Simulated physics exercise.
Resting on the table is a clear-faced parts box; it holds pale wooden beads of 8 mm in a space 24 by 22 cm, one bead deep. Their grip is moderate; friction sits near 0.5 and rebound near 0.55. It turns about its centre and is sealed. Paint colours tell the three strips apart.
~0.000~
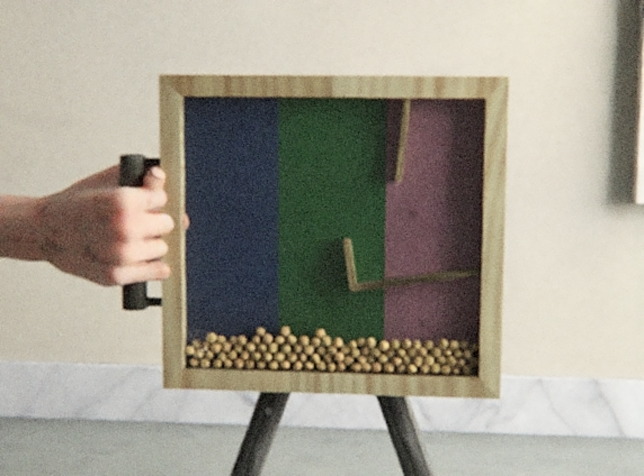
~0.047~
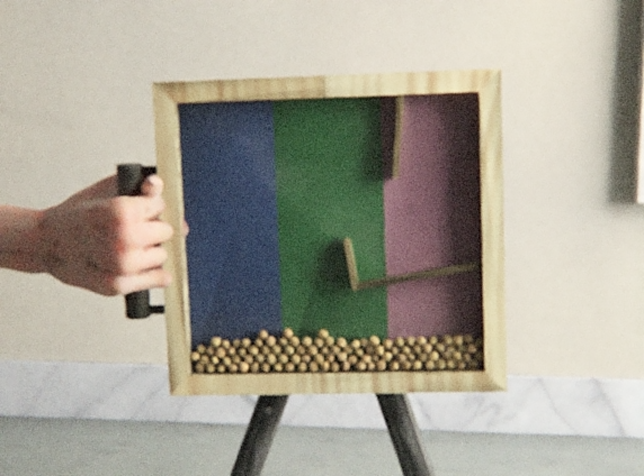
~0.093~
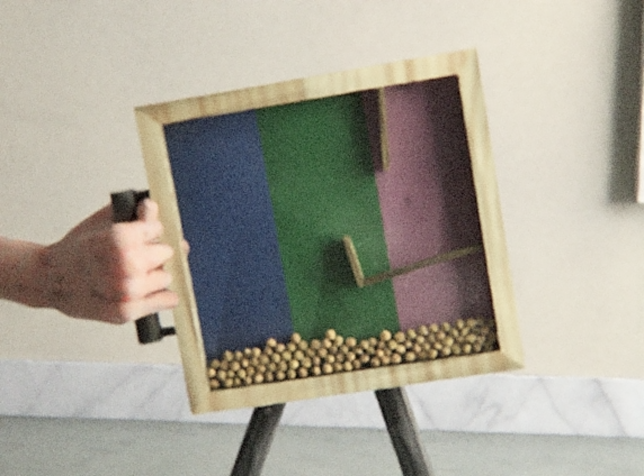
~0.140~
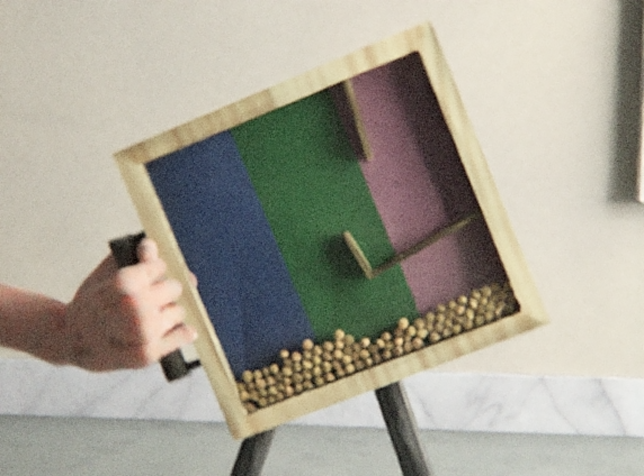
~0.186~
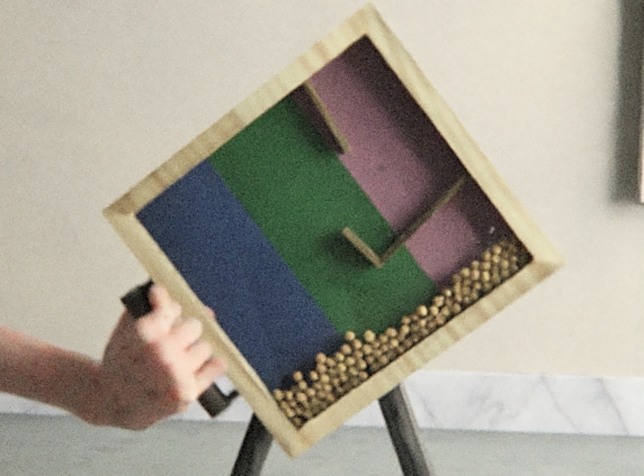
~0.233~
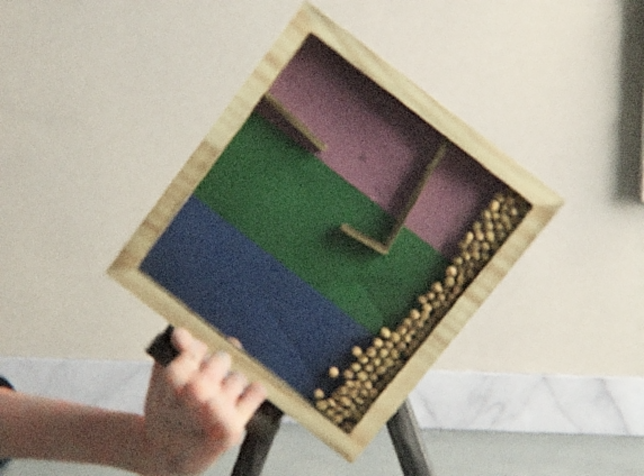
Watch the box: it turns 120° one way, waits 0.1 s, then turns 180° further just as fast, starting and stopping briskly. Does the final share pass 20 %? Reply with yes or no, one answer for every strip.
Pink - yes, blue - no, green - no.
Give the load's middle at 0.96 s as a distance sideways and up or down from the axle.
About 9 cm right and 4 cm below.
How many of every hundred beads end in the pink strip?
Some 95 per cent.
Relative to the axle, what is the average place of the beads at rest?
Right: About 4 cm; below: About 7 cm.
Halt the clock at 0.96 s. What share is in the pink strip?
Share: Near 5 %.
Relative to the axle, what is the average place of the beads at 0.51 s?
Position estimate: Right 7 cm, below 3 cm.
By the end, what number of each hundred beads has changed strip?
Something near 65 per cent end up elsewhere.
After 0.51 s, it stands 120° anticlockwise; the beads' middle is 7 cm right of and 3 cm below the centre; pink 5 %, blue 70 %, green 25 %.
After 0.96 s, it has come round 211° anticlockwise; the beads' middle is 9 cm right of and 4 cm below the centre; pink 5 %, blue 65 %, green 30 %.
After 1.30 s, it has come round 300° anticlockwise; the beads' middle is 5 cm right of and 2 cm below the centre; pink 45 %, blue 5 %, green 50 %.
All still by 2.2 s, it has come round 300° anticlockwise; pink 95 %, blue 0 %, green 5 %.
